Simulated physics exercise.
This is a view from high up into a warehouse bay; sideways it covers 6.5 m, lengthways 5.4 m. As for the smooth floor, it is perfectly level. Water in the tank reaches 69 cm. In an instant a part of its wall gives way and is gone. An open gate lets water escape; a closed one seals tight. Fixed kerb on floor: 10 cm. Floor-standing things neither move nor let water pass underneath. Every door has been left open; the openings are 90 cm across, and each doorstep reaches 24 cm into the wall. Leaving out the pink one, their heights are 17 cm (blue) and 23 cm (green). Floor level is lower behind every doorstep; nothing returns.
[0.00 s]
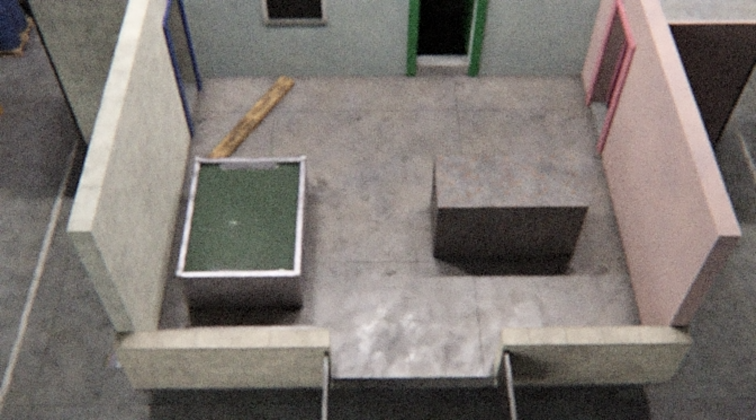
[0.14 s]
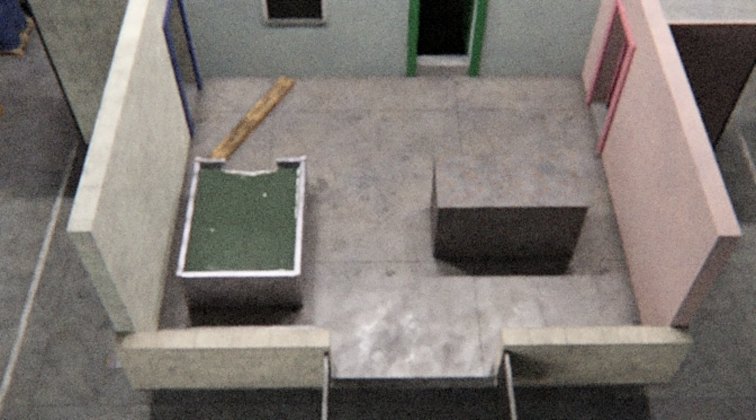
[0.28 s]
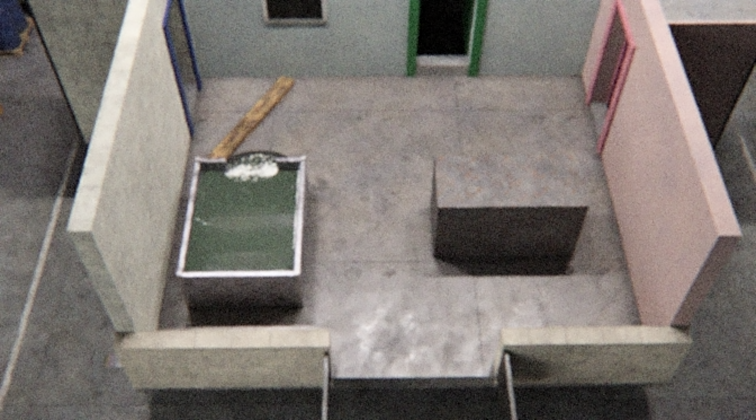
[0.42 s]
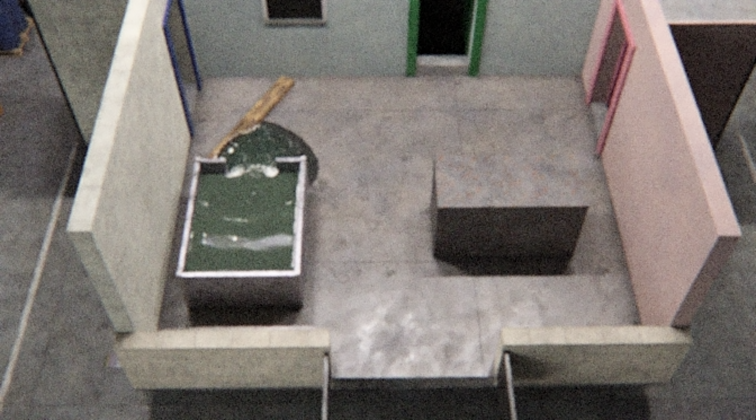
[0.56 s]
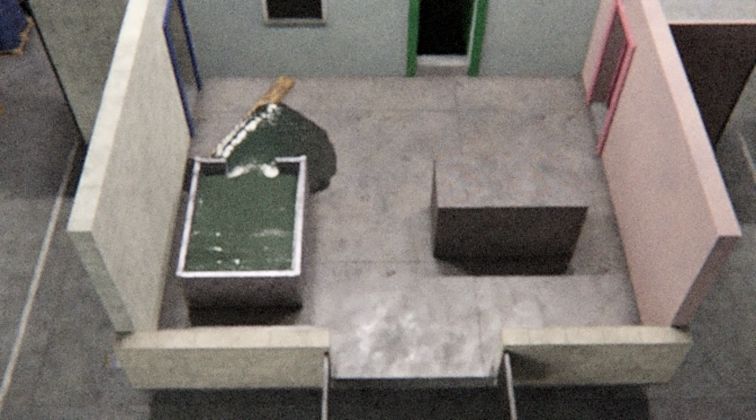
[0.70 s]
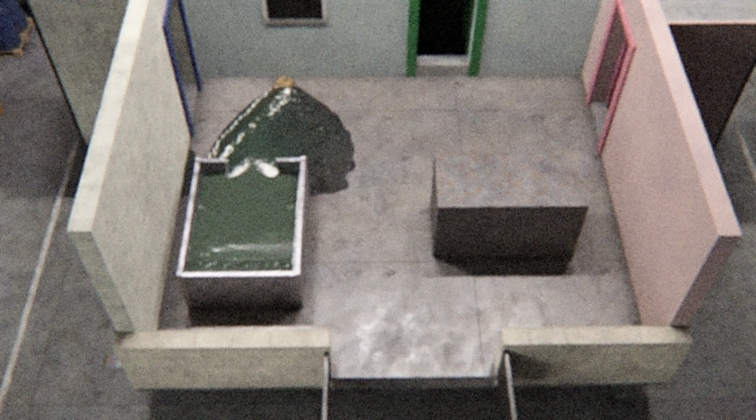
Warehouse bay with low walls, dark green water bursting from the far side of a tank and spreading over a wooden plank.
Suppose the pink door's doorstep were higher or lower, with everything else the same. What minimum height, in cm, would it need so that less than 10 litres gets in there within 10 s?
About 12.5 cm.
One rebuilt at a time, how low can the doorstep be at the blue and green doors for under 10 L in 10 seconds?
Some 17 cm for blue, some 5.5 cm for green.
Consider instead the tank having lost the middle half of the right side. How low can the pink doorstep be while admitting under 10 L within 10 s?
Minimum height: Approx. 11.0 cm.
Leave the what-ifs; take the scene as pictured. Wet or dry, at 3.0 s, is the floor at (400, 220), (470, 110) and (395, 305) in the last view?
Spot one bone dry, spot two awash, spot three bone dry.
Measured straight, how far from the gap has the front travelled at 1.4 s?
3.2 metres.
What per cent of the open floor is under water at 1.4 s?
25 %.
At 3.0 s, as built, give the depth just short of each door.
Reading in centimetres: Blue = 17, pink = 4, green = 8.
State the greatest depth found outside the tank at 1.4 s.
I'd put it near 39 cm.
After 1.4 s water covers 25 % of the floor, deepest (39 cm) near (254, 190); it has not reached the pink door.
After 3.0 s water covers 40 % of the floor, deepest (25 cm) near (254, 190); 4 cm at the pink door, 0 litres in over its 10 cm doorstep.
After 10.0 s water covers 90 % of the floor, deepest (12 cm) near (650, 357); 10 cm at the pink door, 40 litres in over its 10 cm doorstep.
At the pink door as built, the water arrived by 3.0 s and peaked near 15 cm at 4.6 s.
With a doorstep of 11.5 cm, 20 litres would have come in within the 10 s; with 15.5 cm, 1 litre. So under 10 litres takes about 12.5 cm.
